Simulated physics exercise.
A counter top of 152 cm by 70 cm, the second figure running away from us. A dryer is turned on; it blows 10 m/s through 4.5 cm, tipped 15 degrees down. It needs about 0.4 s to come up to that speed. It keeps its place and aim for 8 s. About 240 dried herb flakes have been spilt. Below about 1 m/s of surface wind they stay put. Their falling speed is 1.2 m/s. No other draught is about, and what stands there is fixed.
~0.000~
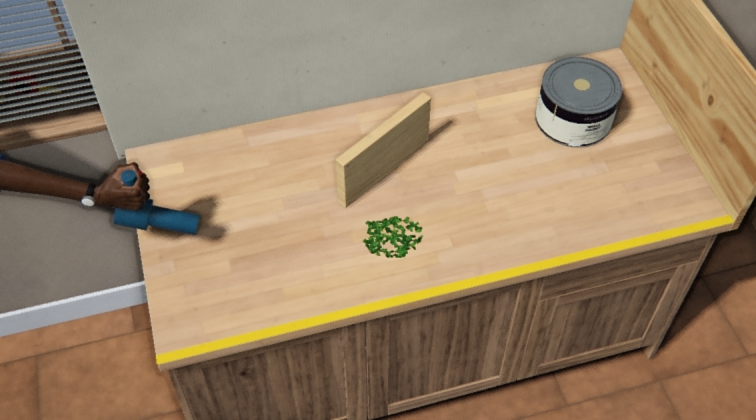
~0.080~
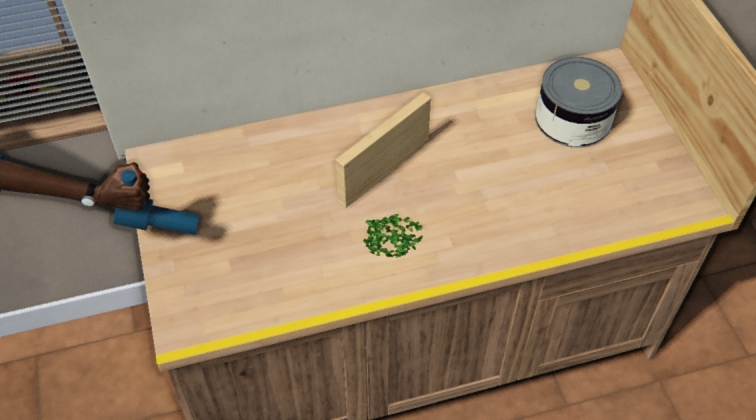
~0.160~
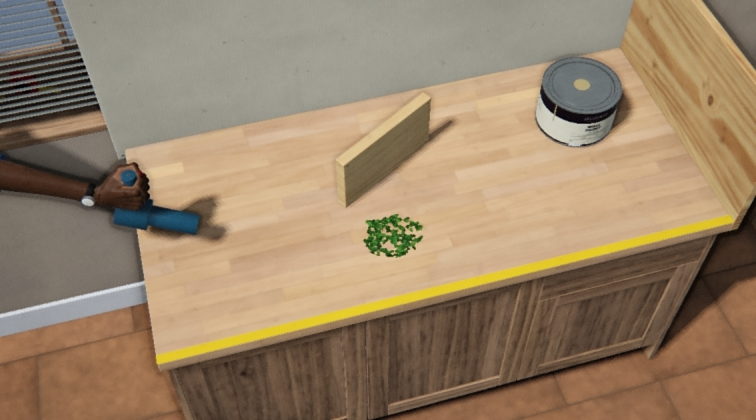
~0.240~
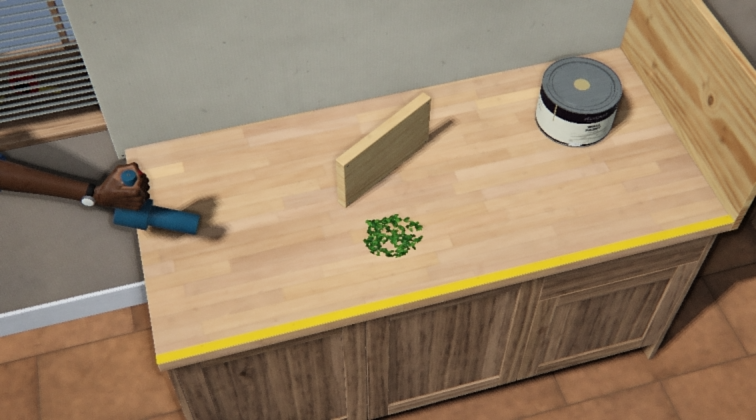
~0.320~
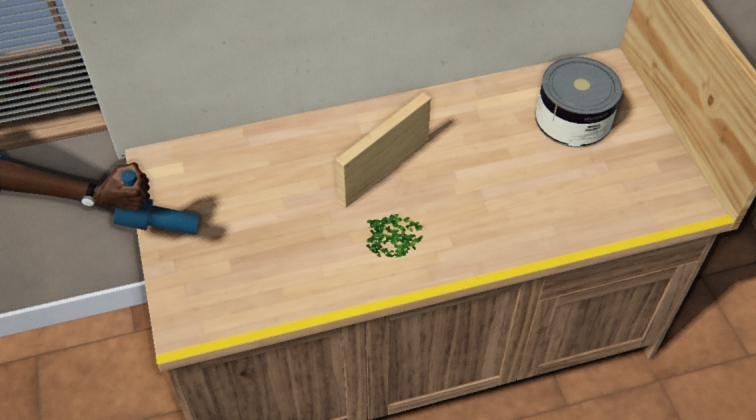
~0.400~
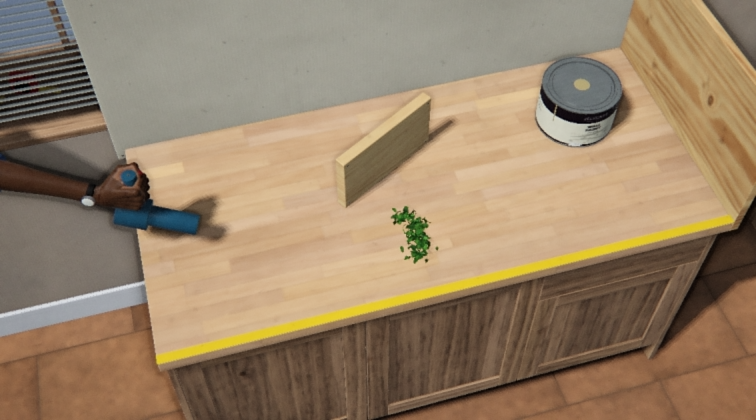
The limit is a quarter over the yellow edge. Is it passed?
Answer: Yes.
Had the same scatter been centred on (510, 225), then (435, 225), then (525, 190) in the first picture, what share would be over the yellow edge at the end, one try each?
In turn about 50 %, 20 %, 0 %.
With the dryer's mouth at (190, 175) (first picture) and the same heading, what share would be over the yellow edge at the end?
It would be near 100 %.
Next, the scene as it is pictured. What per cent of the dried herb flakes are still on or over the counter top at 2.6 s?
Some 60 per cent.
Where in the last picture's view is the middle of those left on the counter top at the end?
Near (691, 164).
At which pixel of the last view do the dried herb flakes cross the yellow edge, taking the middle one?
Around (631, 248).
After 1.6 s, 48 % are on the move or not yet settled, 37 % are over the yellow edge; the middle of those still in play is near (690, 165).
After 2.6 s, 43 % are on the move or not yet settled, 38 % are over the yellow edge; the middle of those still in play is near (690, 165).
After 4.4 s, 36 % are on the move or not yet settled, 40 % are over the yellow edge; the middle of those still in play is near (690, 165).
After 8.0 s, at the end, 40 % are over the yellow edge; the middle of those still in play is near (691, 164).
